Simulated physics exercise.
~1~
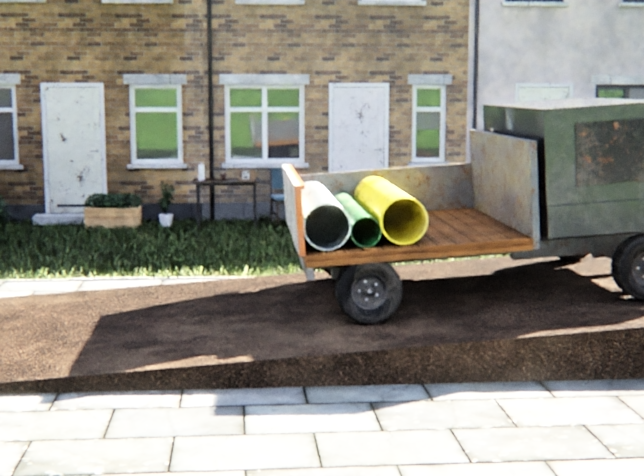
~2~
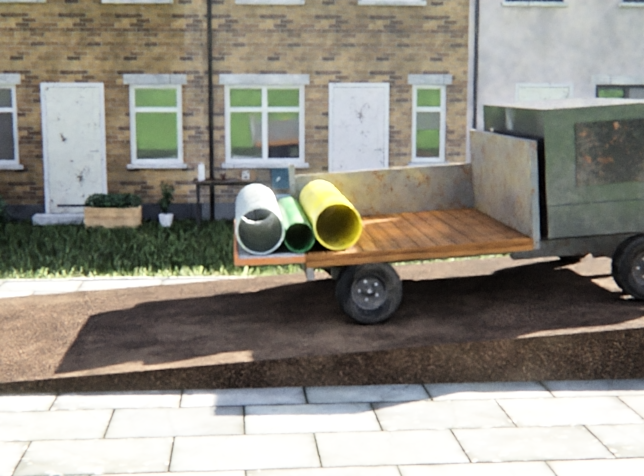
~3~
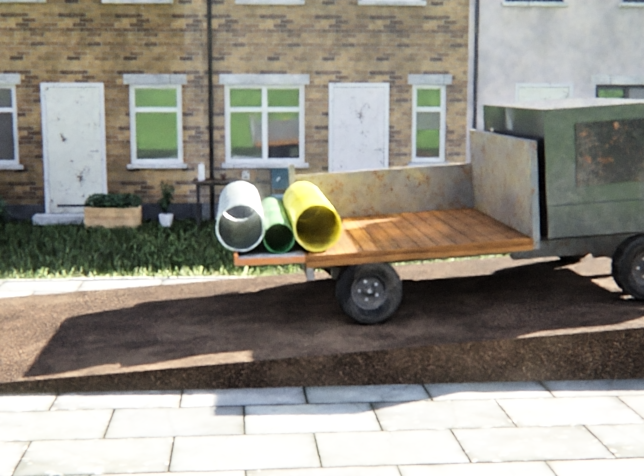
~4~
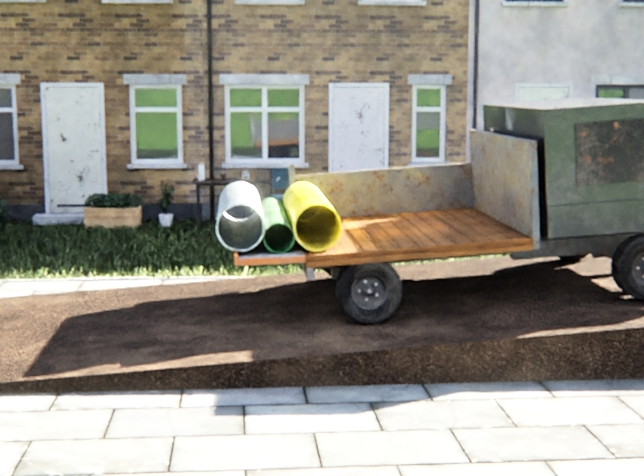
The clip opens on a truck with a wooden cargo bed, parked on a dirt road before brick houses, its tail to the left. Three hollow pipes, one pale grey, one green and one yellow, lie side by side against the raised tailgate. The tailgate swings down until it extends level with the bed, and the pipes roll left toward its outer edge. They travel a little farther and come to rest close together at the rear. At the end all three remain aboard, the green on the lowered gate and the yellow still on the bed.
